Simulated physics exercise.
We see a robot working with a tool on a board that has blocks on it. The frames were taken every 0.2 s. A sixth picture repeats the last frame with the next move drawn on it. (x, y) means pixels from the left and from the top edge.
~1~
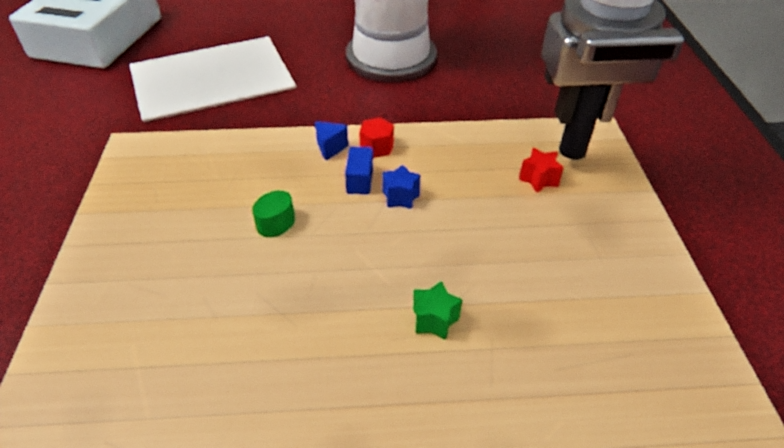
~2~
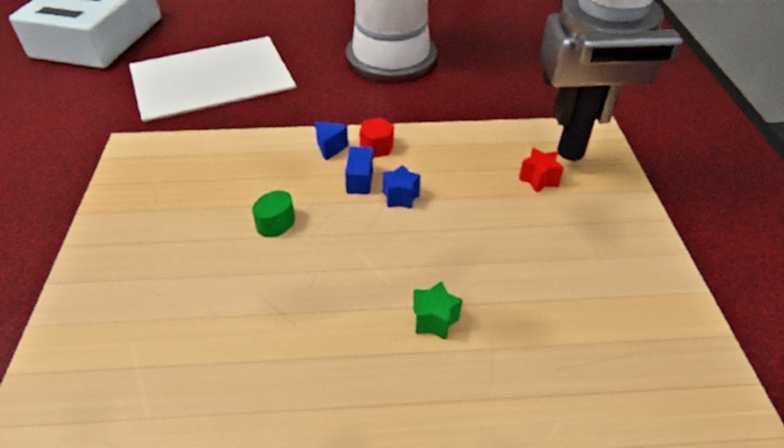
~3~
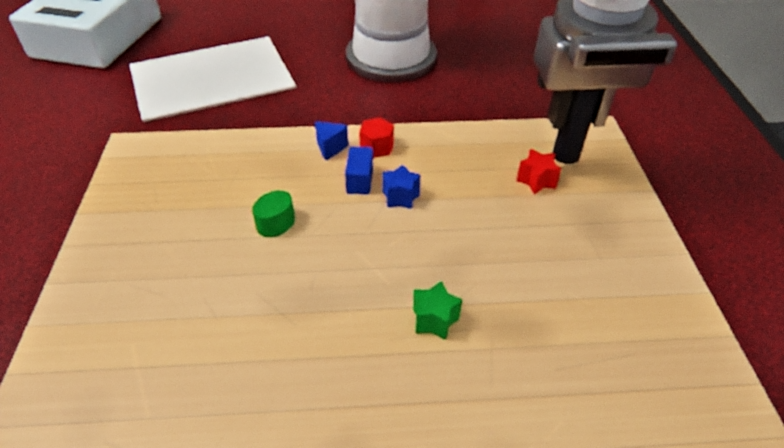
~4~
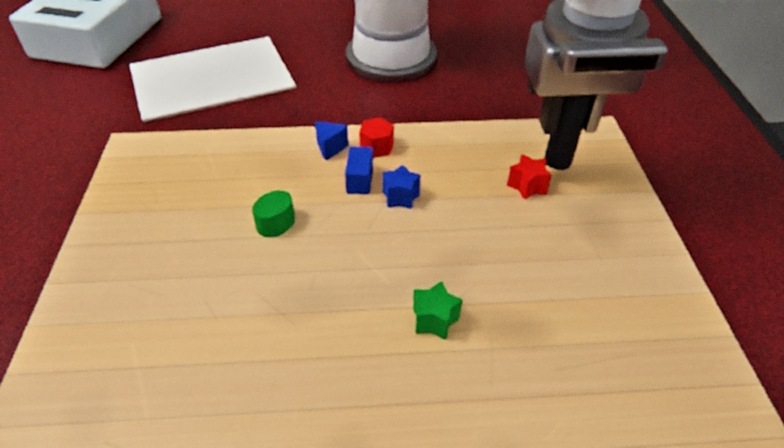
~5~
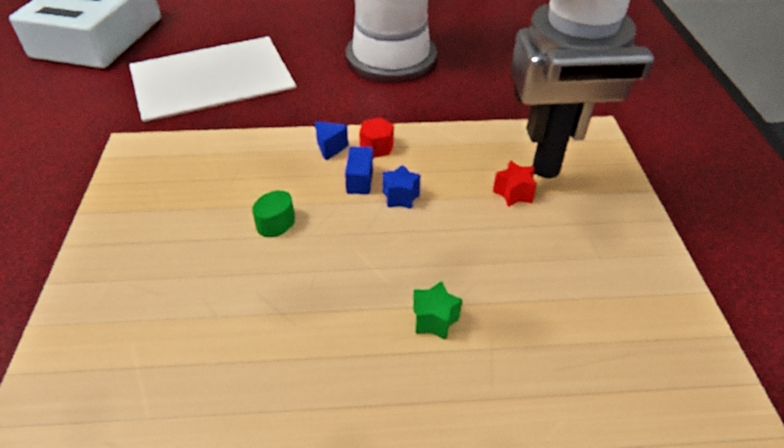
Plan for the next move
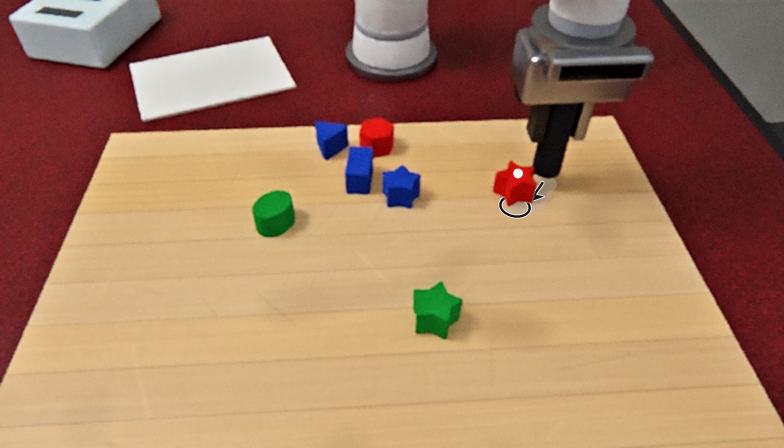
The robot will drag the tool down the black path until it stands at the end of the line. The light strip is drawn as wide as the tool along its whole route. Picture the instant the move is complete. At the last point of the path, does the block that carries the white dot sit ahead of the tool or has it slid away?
The block that carries the white dot stays in front.
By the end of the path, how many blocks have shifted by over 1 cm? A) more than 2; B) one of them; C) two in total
B.
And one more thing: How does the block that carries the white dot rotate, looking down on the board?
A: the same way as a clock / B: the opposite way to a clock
The one that fits is A, the same way as a clock.
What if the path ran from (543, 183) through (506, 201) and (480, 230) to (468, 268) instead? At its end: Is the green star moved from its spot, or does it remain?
The answer is that it remains undisturbed.
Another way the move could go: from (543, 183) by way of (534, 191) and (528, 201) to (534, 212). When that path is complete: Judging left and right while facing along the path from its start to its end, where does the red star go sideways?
The right.
Drawn move, from (543, 183) through (536, 192) and (529, 201) to (515, 206); the dot is on the red star.
The first path, step by step. Halfway along, tool at (536, 184); red star at (503, 181), turned 25° clockwise.
At the end, tool at (518, 193); red star at (490, 186), turned 70° clockwise.
